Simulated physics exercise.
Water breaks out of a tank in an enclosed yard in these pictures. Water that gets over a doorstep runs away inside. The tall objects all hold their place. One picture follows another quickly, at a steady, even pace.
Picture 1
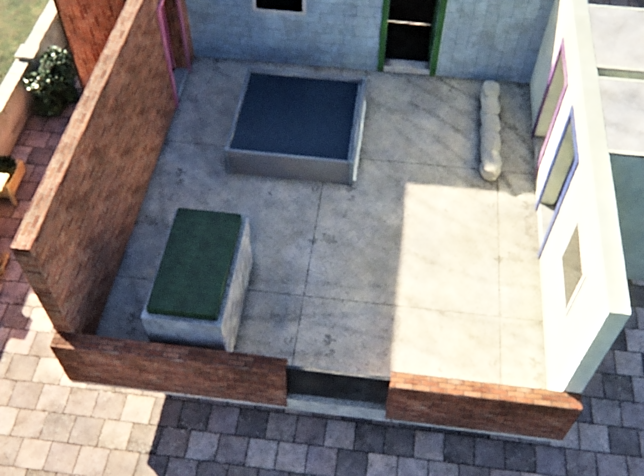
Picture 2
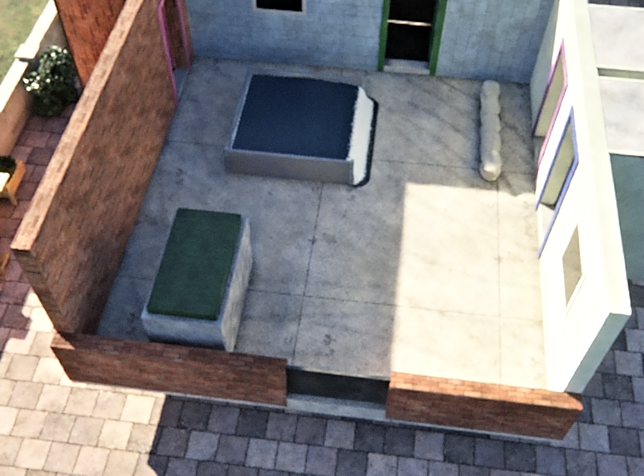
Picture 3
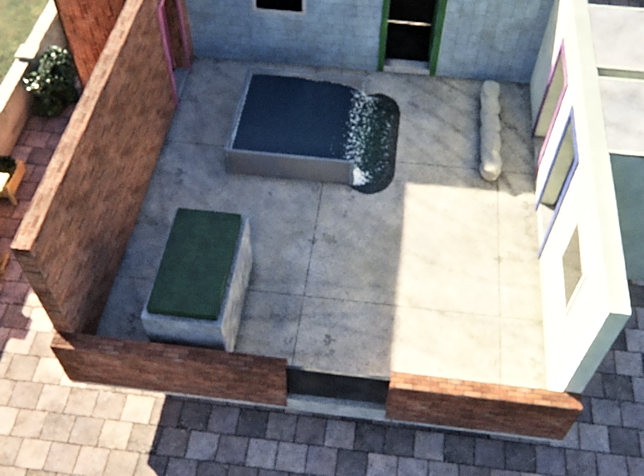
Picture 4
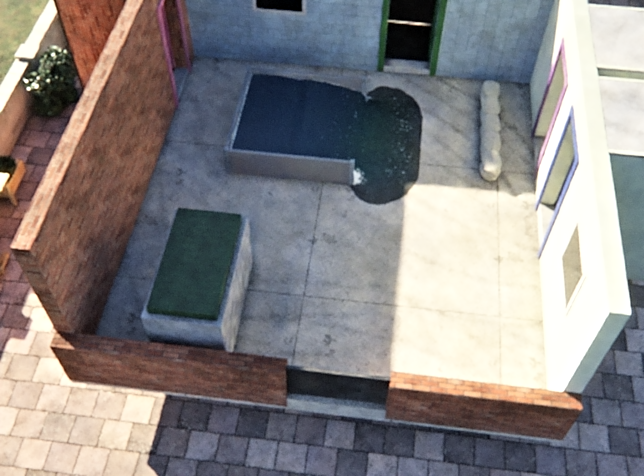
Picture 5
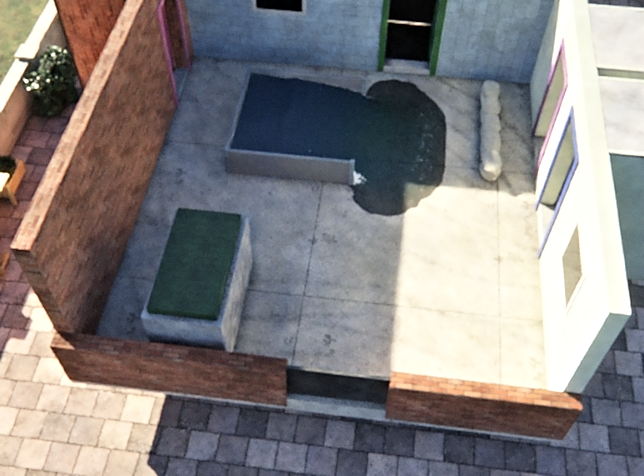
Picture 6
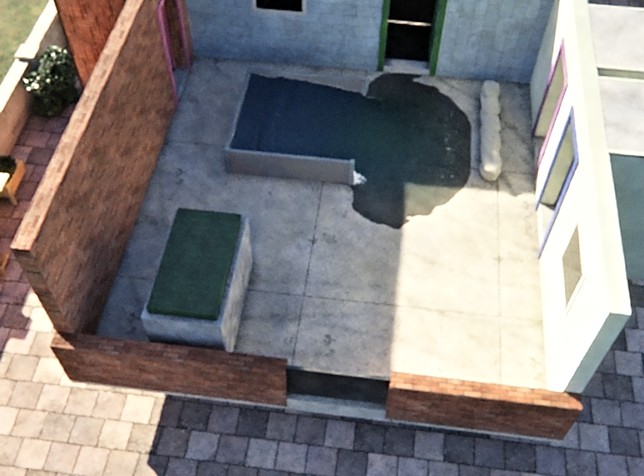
A walled yard with brick and pale walls held a low tank of dark water, which broke open on its right side and poured out, spreading a dark puddle rightward across the concrete floor.
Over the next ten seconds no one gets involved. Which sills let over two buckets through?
As I see it, the pink door will pass two buckets at most; the purple door will pass two buckets at most; the blue door will pass two buckets at most; the green door will pass two buckets at most.
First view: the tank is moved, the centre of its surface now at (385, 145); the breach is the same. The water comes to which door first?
It's the blue one that comes first.
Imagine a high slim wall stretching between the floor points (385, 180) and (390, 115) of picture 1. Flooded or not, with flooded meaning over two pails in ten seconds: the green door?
Note: Green door crosses the threshold.
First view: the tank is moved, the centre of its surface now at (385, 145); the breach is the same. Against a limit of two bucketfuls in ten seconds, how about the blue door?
Blue exceeds the threshold.
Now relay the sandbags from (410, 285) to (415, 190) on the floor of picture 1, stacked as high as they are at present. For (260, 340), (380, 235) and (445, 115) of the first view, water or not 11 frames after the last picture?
In order - unaffected; swamped; swamped.
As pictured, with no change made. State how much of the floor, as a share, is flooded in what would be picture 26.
That should be about 40 %.
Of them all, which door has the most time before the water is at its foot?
Answer - the pink-painted one.
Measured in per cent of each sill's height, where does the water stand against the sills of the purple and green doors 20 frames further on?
First around 70 percent, second around 110 percent.
A moment on, water covers 20 % of the floor; the pink door not reached, the purple door not reached, the blue door not reached, the green door wet at the sill, nothing in.
Next, water covers 30 % of the floor; the pink door not reached, the purple door not reached, the blue door wet at the sill, nothing in, the green door wet at the sill, nothing in.
Then, water covers 40 % of the floor; the pink door not reached, the purple door wet at the sill, nothing in, the blue door wet at the sill, nothing in, the green door under two buckets in.
Later, water covers 65 % of the floor; the pink door wet at the sill, nothing in, the purple door under two buckets in, the blue door wet at the sill, nothing in, the green door under two buckets in.
In the end, water covers 95 % of the floor; the pink door under two buckets in, the purple door under two buckets in, the blue door wet at the sill, nothing in, the green door under two buckets in.
